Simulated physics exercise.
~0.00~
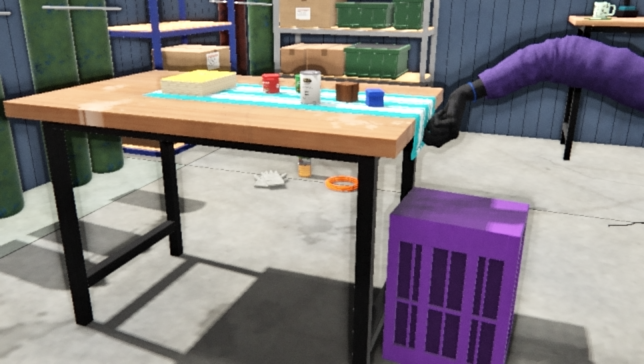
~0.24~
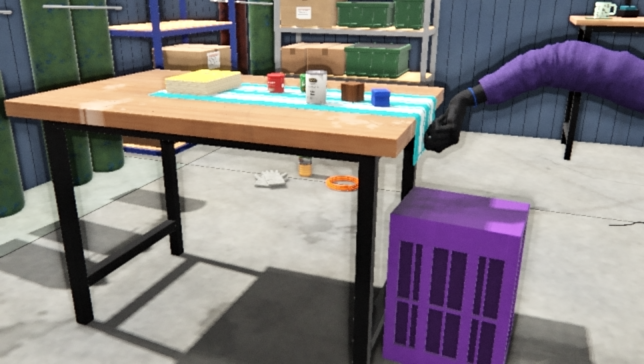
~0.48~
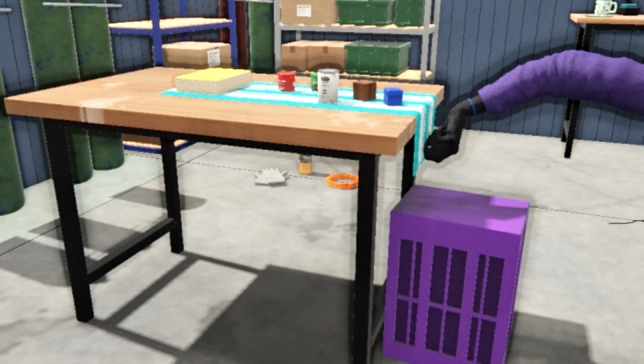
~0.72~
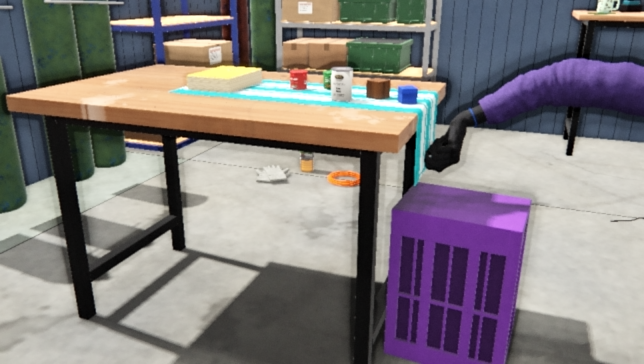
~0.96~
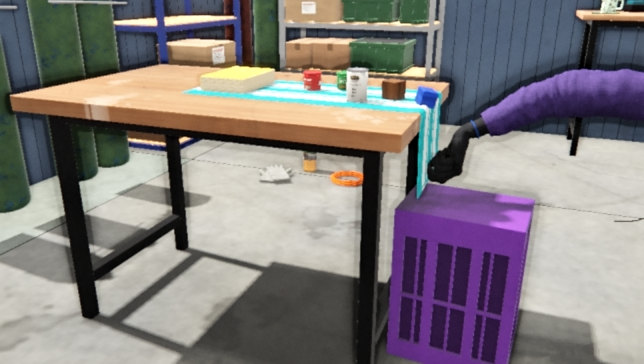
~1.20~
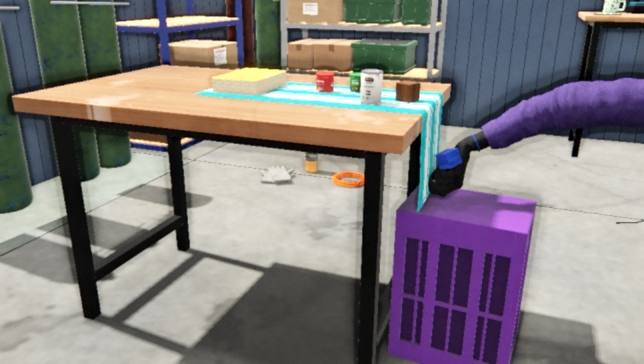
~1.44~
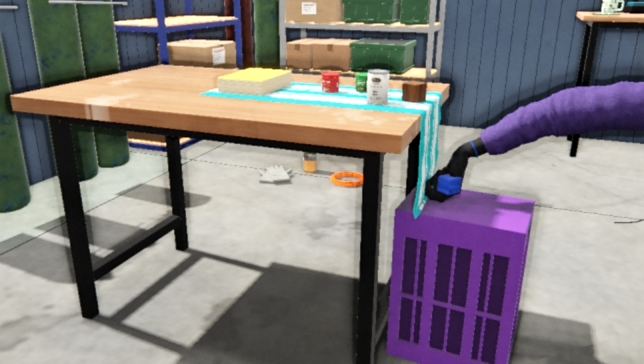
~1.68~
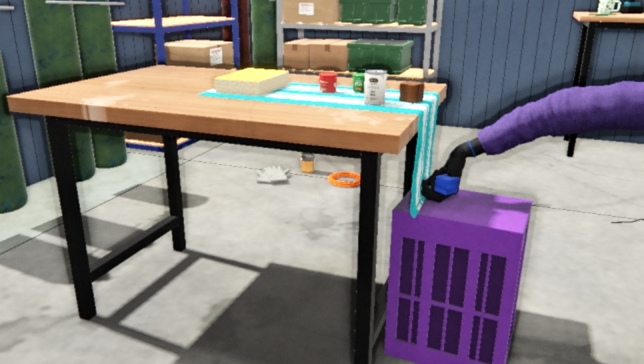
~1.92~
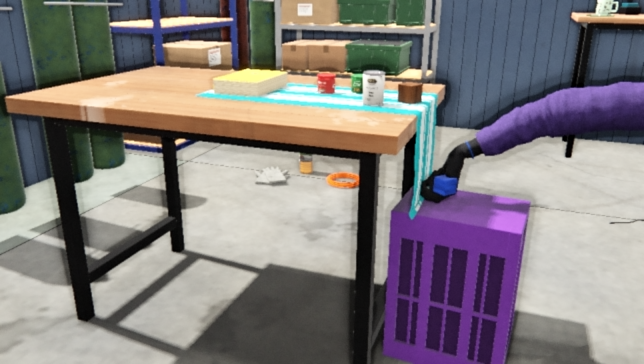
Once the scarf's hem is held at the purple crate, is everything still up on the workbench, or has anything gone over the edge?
One thing has gone over the edge, the blue cube, which ends up on top of the purple crate by the gloved hand. The other things riding the scarf are still on the workbench.
